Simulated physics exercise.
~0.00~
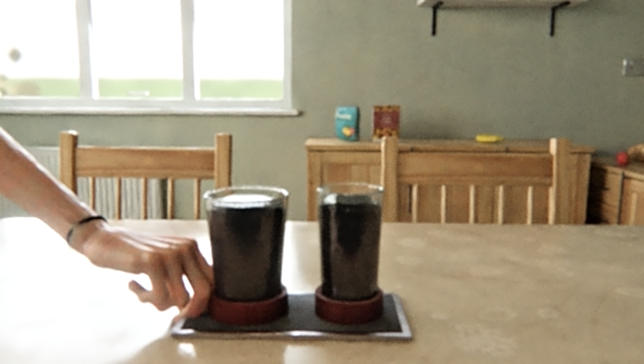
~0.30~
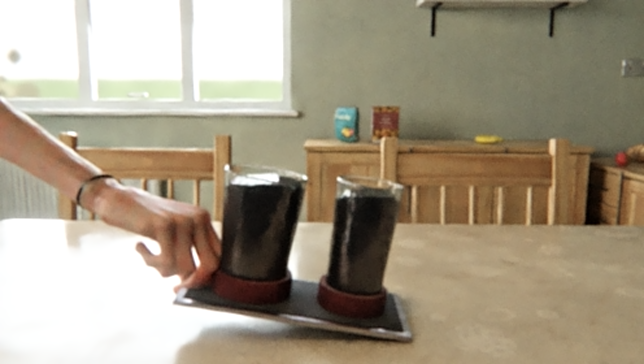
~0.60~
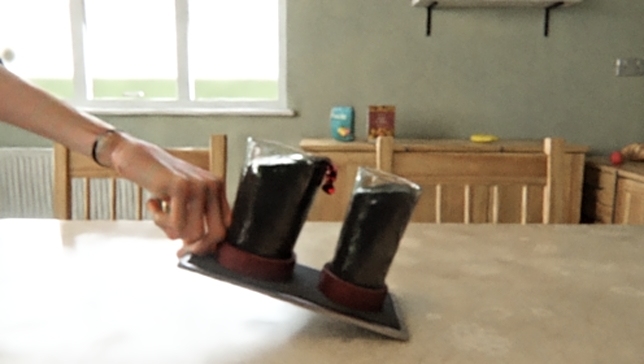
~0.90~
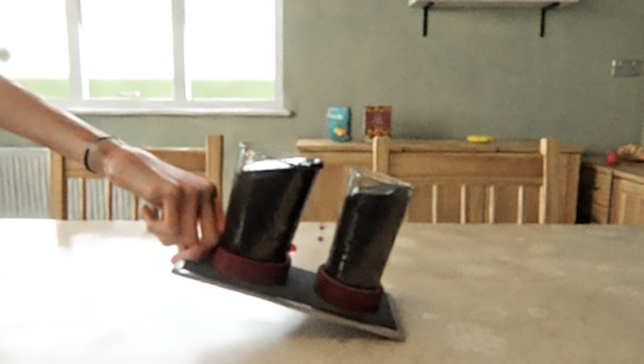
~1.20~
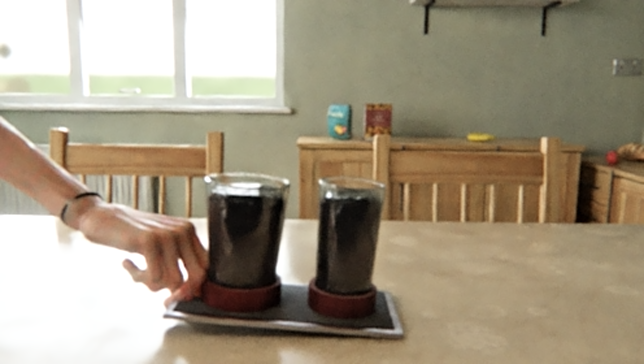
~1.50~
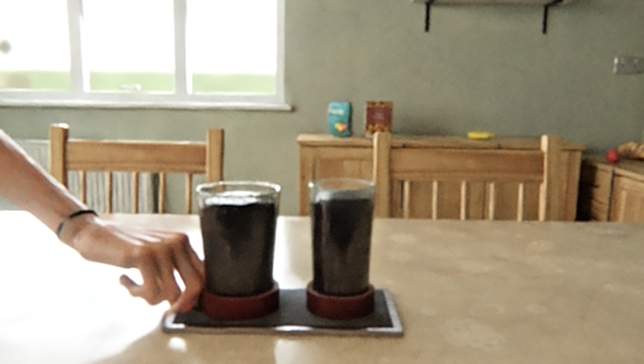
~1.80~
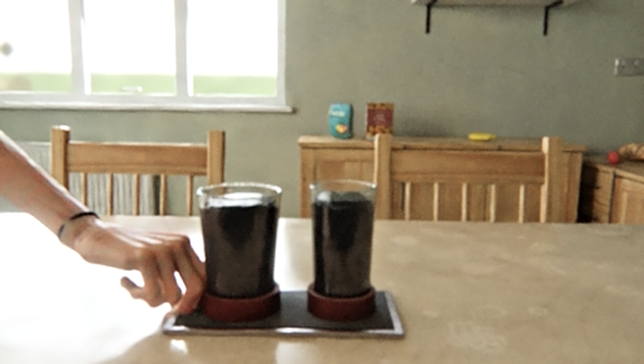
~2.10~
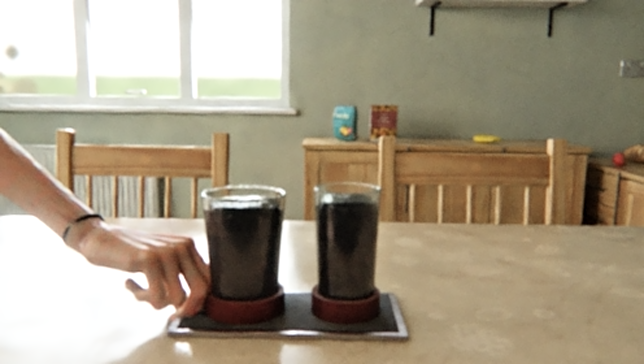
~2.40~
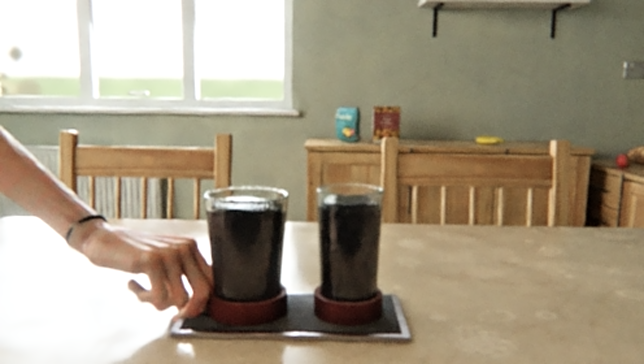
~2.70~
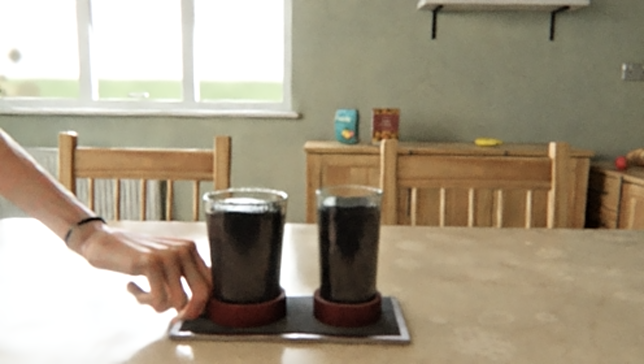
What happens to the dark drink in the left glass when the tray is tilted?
Some of it spills over the right side of the rim while the tray is tipped, but most of it stays in the glass.
